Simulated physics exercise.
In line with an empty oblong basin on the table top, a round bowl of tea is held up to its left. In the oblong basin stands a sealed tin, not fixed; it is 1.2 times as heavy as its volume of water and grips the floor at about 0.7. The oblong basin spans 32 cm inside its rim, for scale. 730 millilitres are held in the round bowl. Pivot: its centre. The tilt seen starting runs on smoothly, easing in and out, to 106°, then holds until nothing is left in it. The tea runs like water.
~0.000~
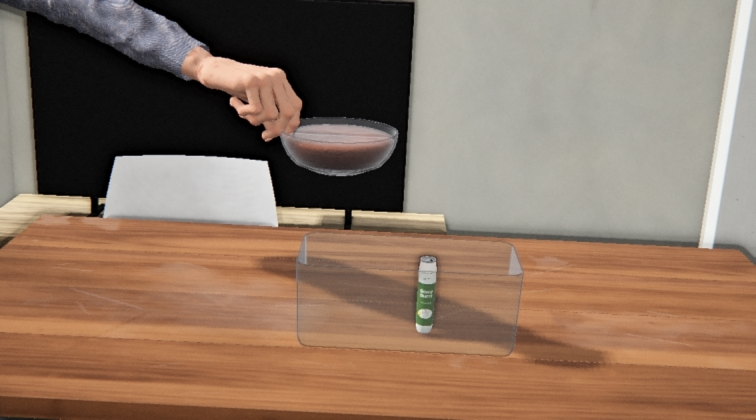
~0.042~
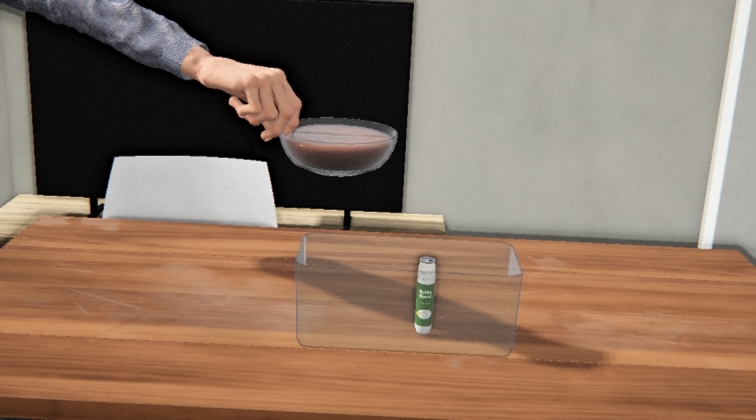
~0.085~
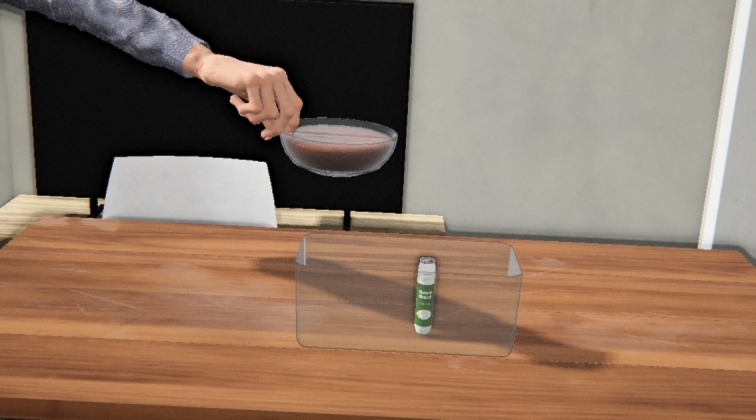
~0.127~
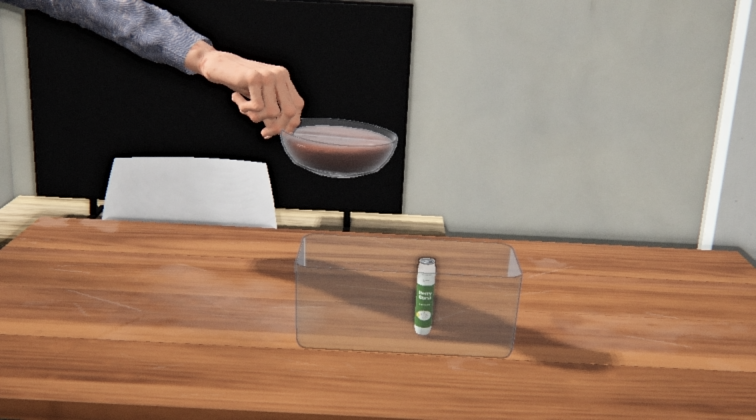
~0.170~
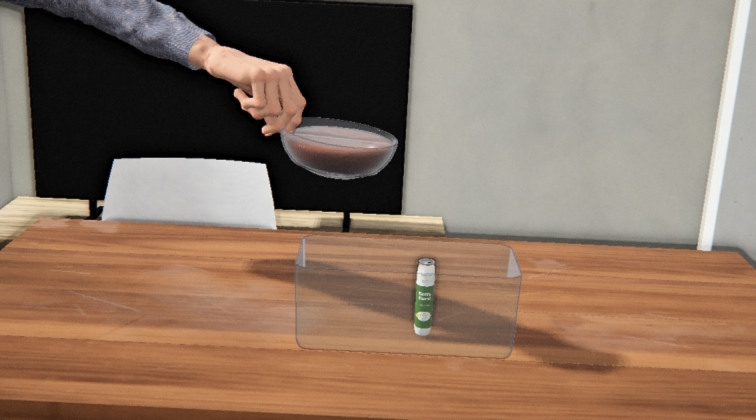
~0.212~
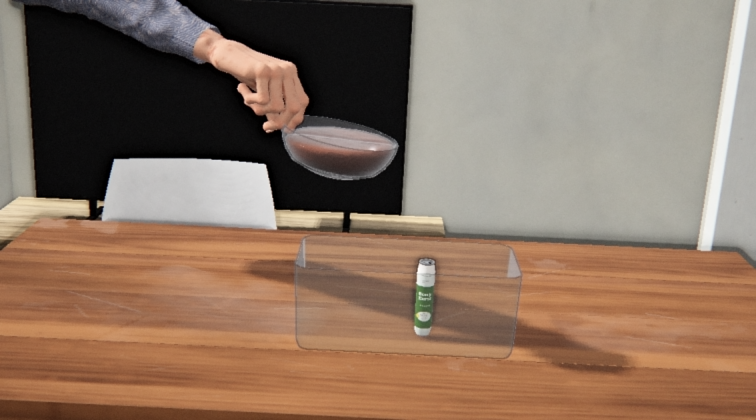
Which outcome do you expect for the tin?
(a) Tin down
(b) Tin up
The answer is b.
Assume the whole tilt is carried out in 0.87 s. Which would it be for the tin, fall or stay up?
Then it holds its balance.
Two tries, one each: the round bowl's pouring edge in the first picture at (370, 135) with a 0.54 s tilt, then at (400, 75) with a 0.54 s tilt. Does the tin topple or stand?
Trial 1 - tin tips; trial 2 - tin stays standing.
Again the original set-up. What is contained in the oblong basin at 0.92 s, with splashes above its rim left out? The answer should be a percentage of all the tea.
I'd put it at roughly 96 per cent.
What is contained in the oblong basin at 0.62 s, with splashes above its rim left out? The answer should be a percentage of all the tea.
The basin holds roughly 26 in a hundred parts at that moment.
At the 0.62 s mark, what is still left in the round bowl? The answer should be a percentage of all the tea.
At that time about 28 in a hundred parts are still held.
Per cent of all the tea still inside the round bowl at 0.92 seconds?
Close to 0 percent of the total.
By 0.62 s the tilt is 66° and 27 per cent is still to pour; the tin stands where it began.
By 0.92 s the tilt is 101° and 0 per cent is still to pour; the tin stands where it began.
By 1.24 s the tilt is 106° and 0 per cent is still to pour; the tin stands where it began.
By 1.58 s the tilt is 106° and 0 per cent is still to pour; the tin stands where it began.
At rest the tin stands where it began.
